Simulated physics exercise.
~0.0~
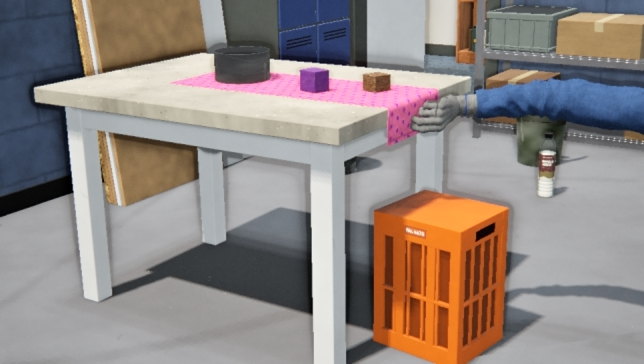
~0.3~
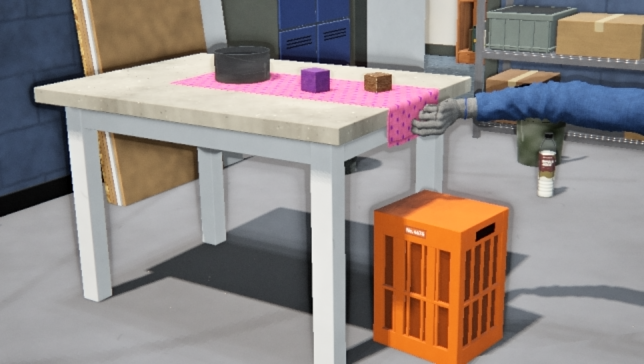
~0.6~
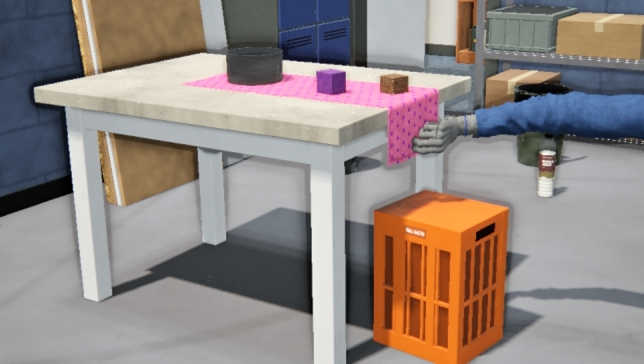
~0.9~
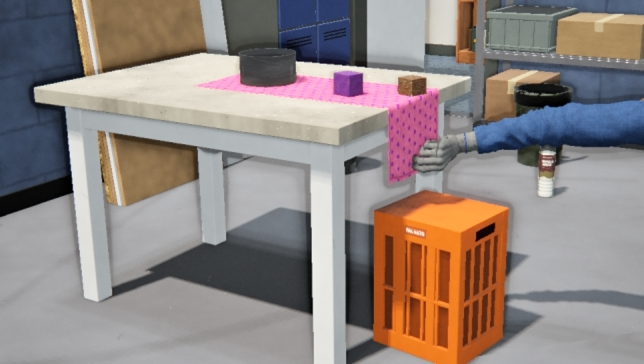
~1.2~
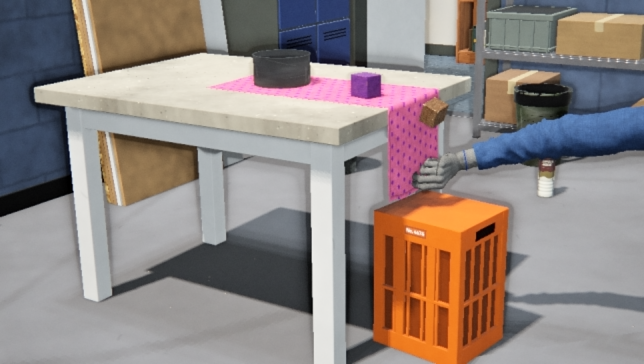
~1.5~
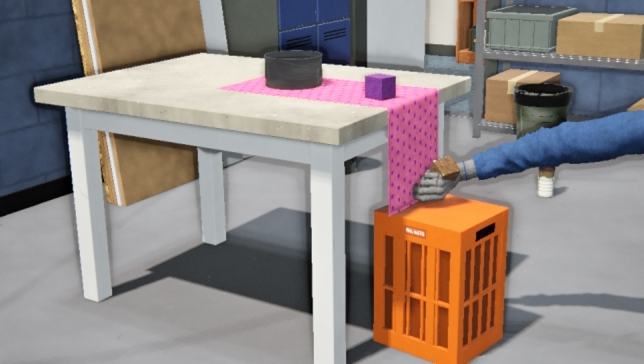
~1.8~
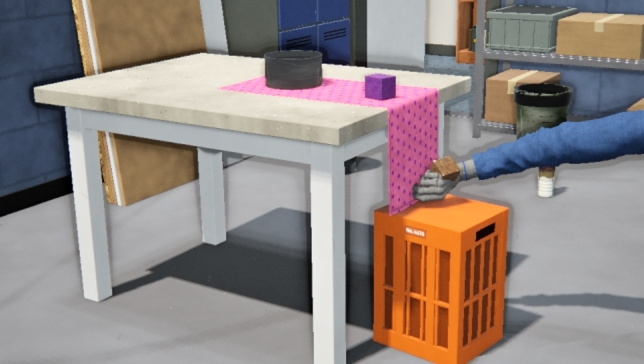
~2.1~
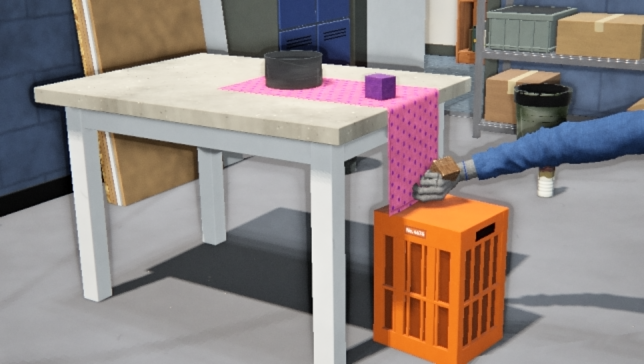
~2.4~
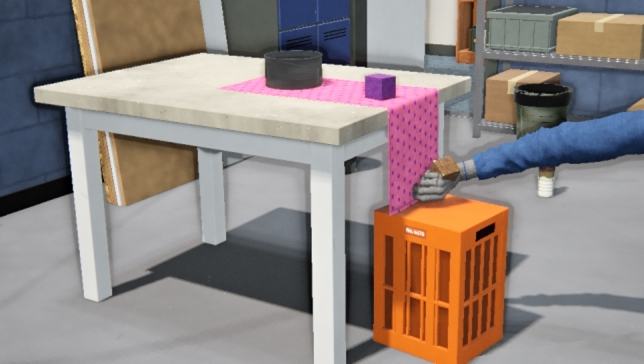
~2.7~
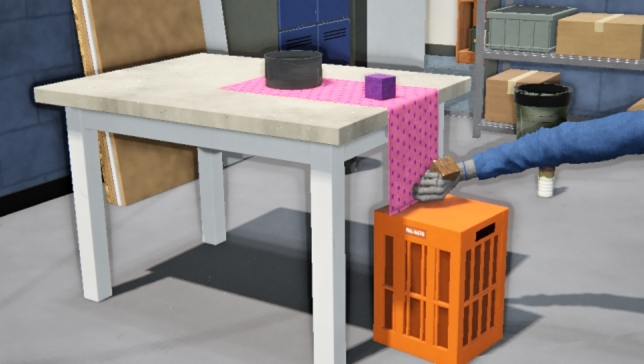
A gloved hand pulls a pink cloth down toward a crate, tipping a brown block off the table.
